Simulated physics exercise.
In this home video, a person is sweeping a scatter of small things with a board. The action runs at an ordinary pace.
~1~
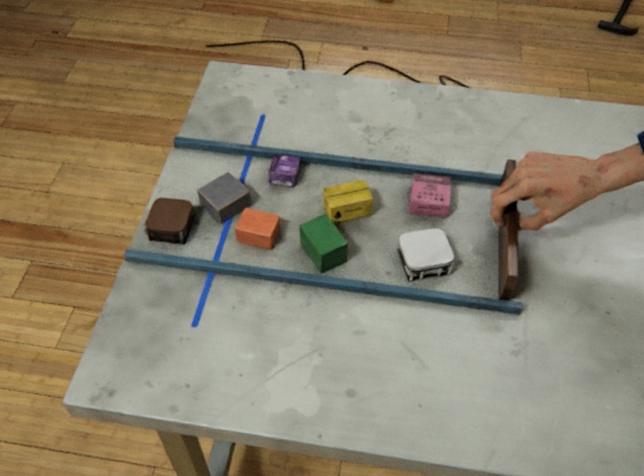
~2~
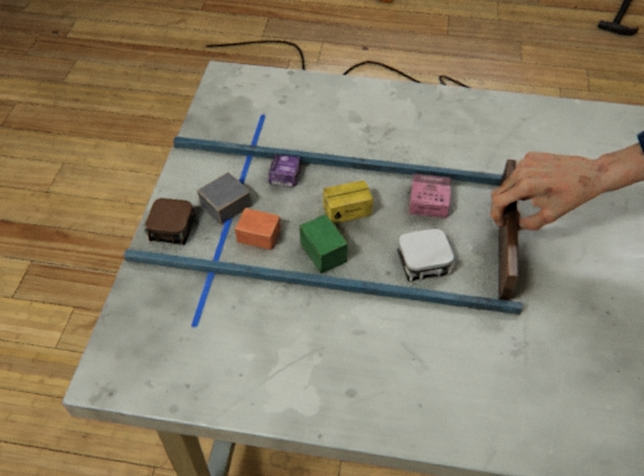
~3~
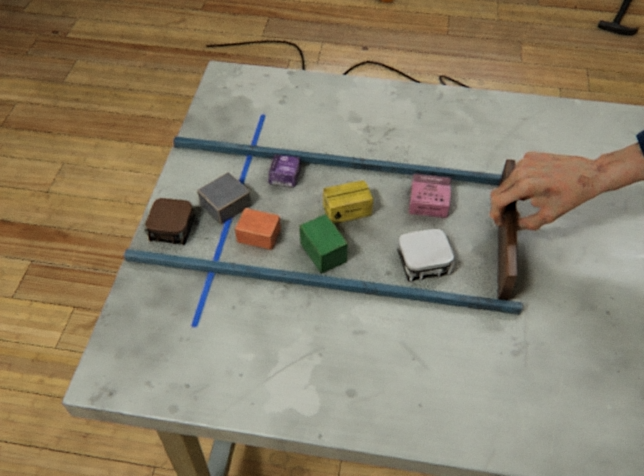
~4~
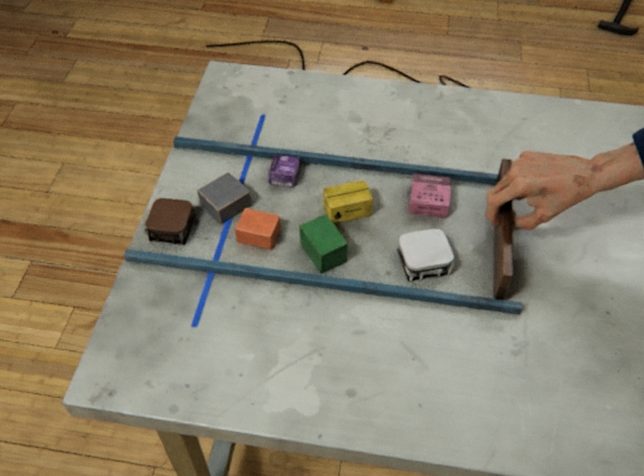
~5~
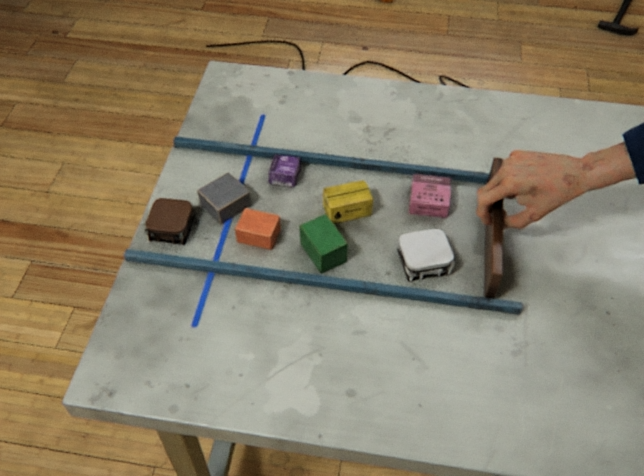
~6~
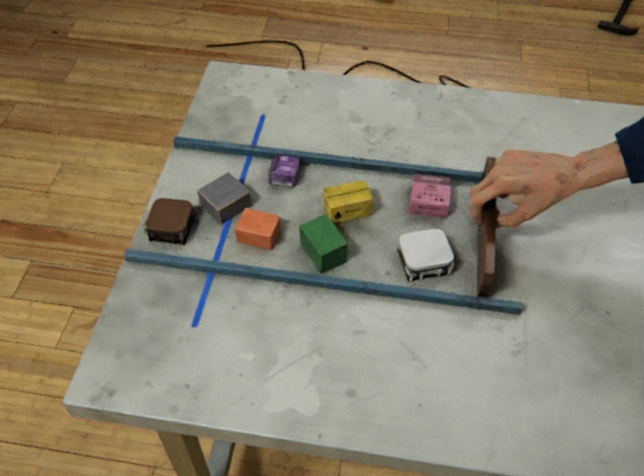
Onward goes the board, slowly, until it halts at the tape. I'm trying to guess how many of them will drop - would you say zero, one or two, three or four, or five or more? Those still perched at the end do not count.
Those that leave the table: One or a pair.
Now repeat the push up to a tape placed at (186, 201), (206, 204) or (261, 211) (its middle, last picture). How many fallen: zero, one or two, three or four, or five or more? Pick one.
Tape by tape, the falls would be: More than four, then three or four, then 1 or 2.
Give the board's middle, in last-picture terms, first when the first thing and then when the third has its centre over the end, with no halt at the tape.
Roughly (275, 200) for the earlier crossing, roughly (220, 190) for the later one.
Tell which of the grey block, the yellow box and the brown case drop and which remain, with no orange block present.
The grey block keeps its place, the yellow box keeps its place and the brown case ends up down.
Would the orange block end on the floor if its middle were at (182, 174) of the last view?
Placed like that, it is gone.
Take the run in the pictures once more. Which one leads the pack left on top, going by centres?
It's the grey block that is foremost.
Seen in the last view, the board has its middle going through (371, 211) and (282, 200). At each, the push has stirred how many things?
First 4 and then 8.
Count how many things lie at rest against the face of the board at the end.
That number would be 2.
A little later, none off yet; brown case at rest near (171, 221); grey block at rest near (225, 198); orange block at rest near (258, 229).
When it is over, the number that fall off is one or two; down, orange block and brown case.
